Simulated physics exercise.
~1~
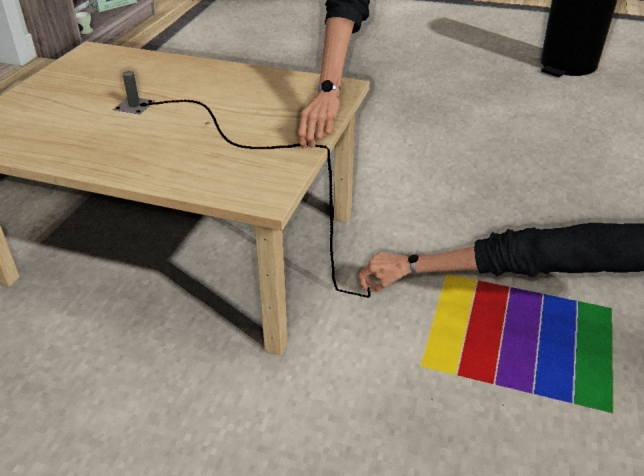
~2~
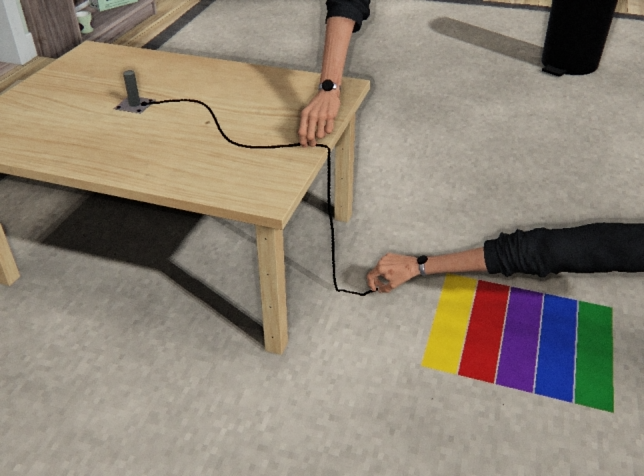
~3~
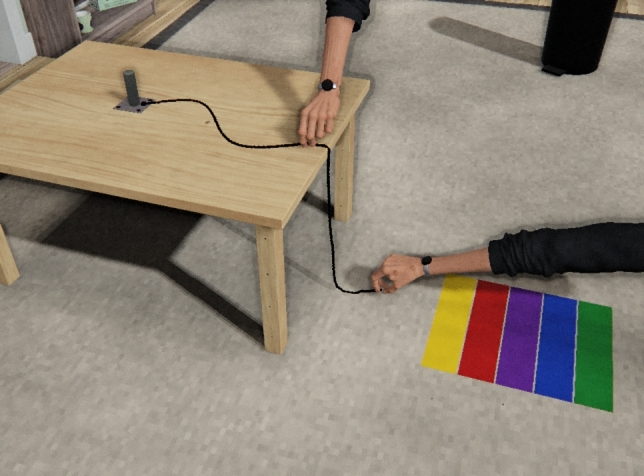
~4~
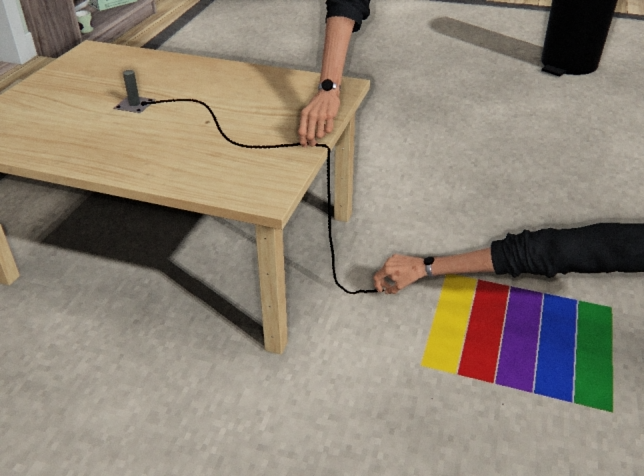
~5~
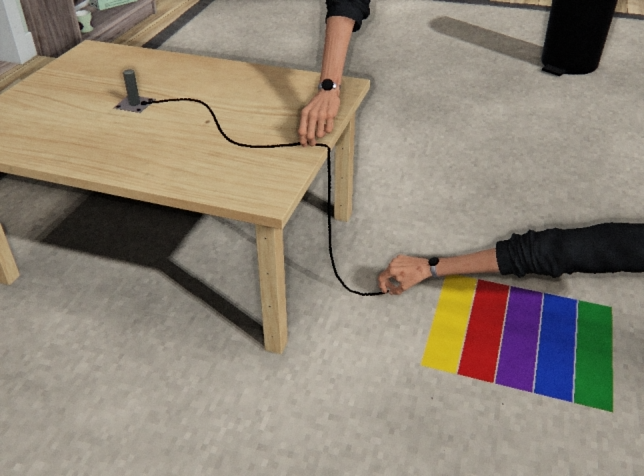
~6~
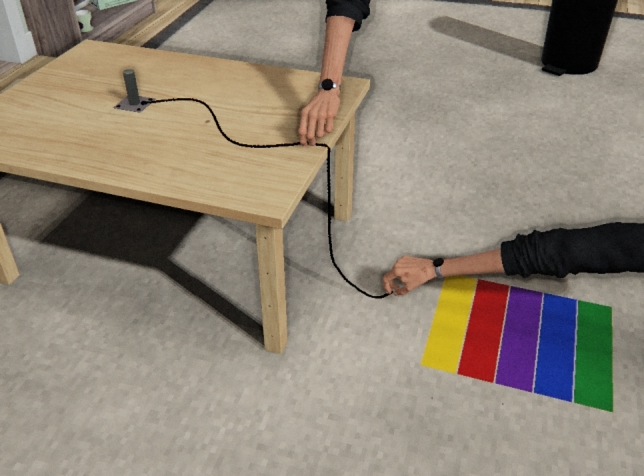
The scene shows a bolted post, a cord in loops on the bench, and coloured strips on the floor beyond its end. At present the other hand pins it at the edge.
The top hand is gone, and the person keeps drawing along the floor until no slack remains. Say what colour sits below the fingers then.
It is purple.
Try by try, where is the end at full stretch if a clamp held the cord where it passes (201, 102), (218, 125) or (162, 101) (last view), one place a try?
Pixel places, try by try: (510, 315), (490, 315), (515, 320).
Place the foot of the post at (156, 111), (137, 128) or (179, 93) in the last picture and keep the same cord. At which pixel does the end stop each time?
Try by try: (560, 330), (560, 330) and (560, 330).
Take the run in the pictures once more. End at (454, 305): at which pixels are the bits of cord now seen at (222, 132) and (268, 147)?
You'll find them at about (254, 131) and about (310, 142).
A little later, end near (454, 305); over yellow.
Next, end near (498, 315); over red.
When it is tight, end near (524, 321); over purple. The purple one.
